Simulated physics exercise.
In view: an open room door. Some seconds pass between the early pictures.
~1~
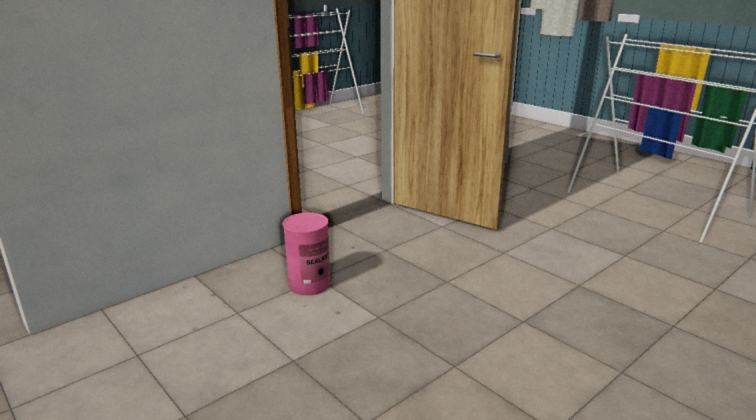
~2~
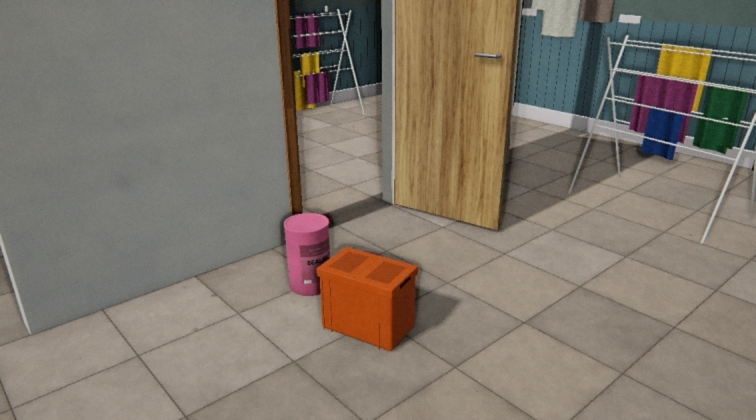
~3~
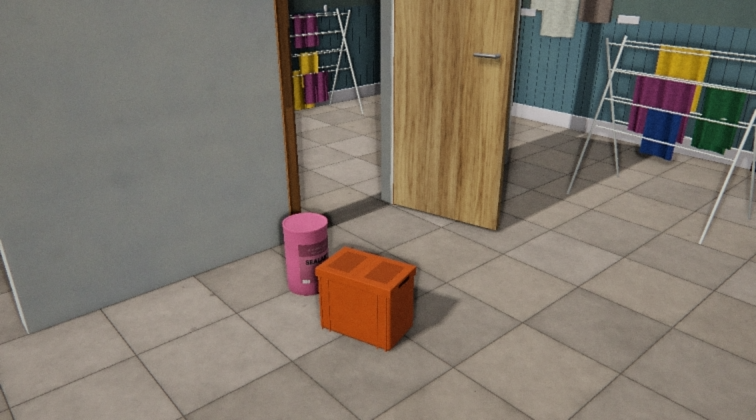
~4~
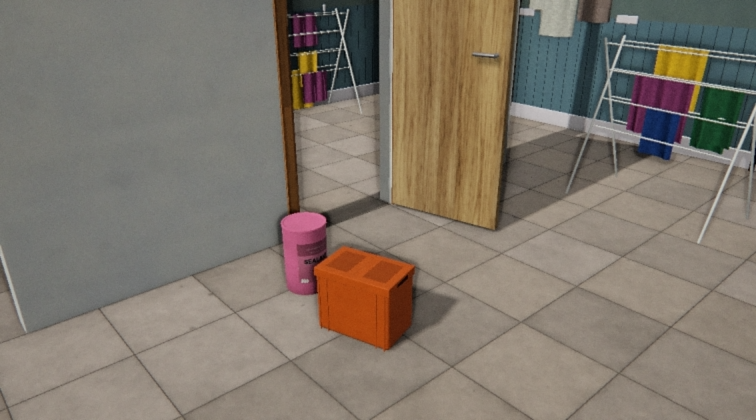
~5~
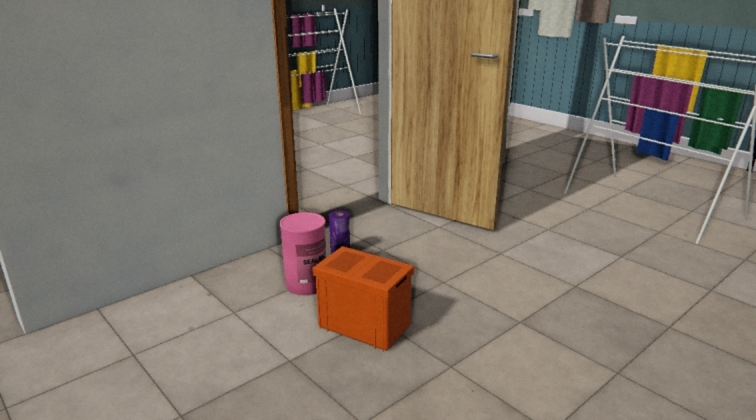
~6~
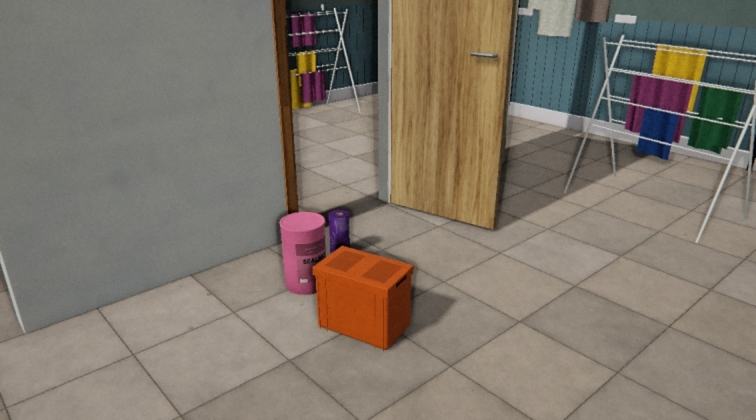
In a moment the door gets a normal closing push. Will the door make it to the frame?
Outcome: The door closes.
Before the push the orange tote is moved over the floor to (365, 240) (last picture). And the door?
Then it stops short.
Then, 0.80 s past the last view, door at 65°.
Then, 1.40 s past the last view, door at 18°; purple roll rocked 7° from its first pose near (318, 232).
Then, 2.00 s past the last view, door at 0°; purple roll on its side near (288, 245).
Finally, door at 0°; down or leaning hard on the floor, purple roll; the other 2 still in place. Final places as the last picture's camera would see them, purple roll near (278, 258).
